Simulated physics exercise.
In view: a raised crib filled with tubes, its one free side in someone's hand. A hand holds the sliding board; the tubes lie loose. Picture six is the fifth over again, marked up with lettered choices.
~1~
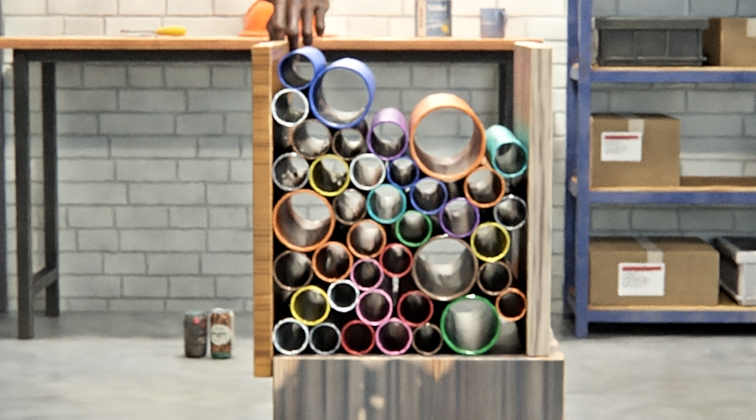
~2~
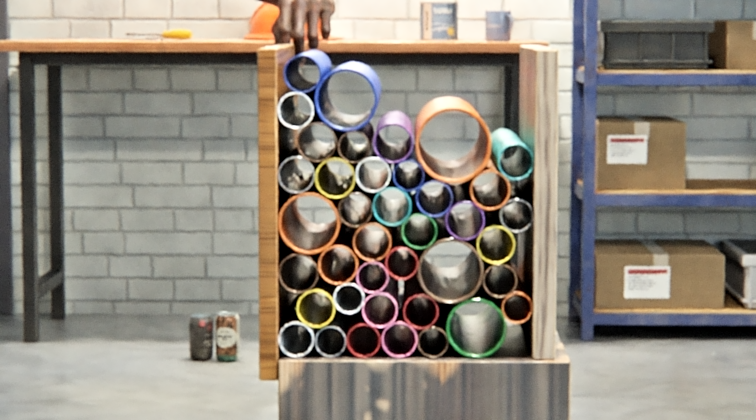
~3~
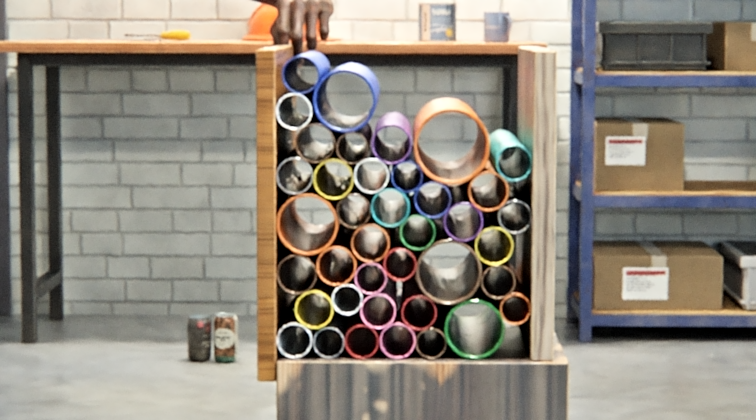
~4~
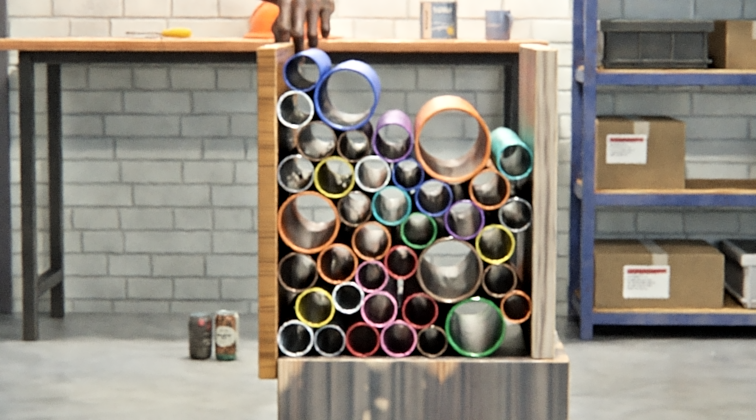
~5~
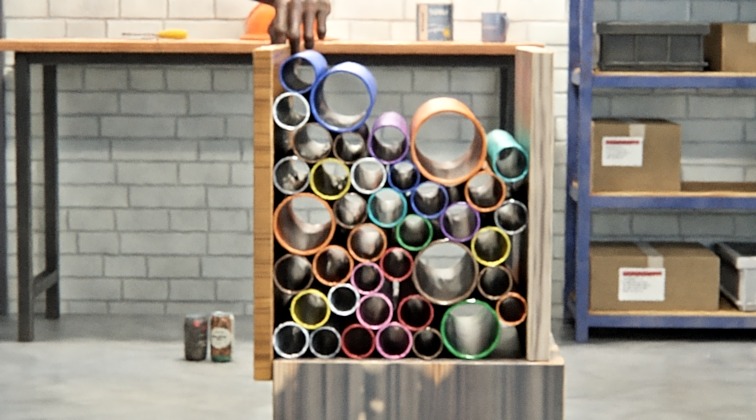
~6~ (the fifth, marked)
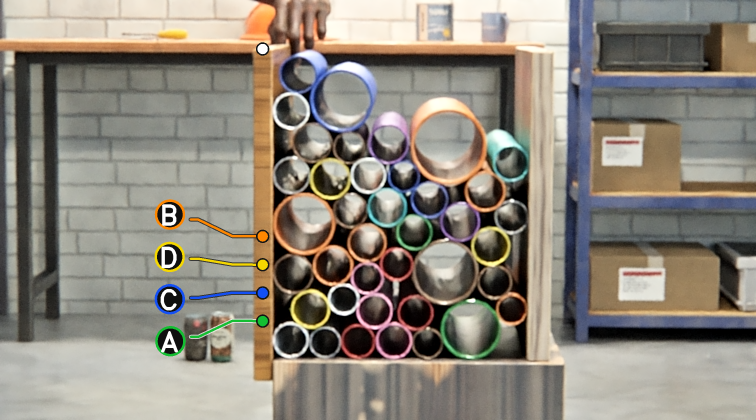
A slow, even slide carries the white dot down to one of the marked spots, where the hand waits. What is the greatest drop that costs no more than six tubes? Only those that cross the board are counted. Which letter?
Stop at B.
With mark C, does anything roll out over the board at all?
Yes, at C.
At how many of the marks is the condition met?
The number is one.
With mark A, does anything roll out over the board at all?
At A: Yes.
On the marked copy, A at (263, 321); B at (263, 236); C at (263, 293); D at (263, 265); the white dot at (263, 49).
With B. Early on, top of the board (273, 129).
Further on, top of the board (273, 218).
At the end, top of the board (273, 235), four out over the board.
As for the rest, A more than six out over the board; C more than six out over the board; D more than six out over the board.
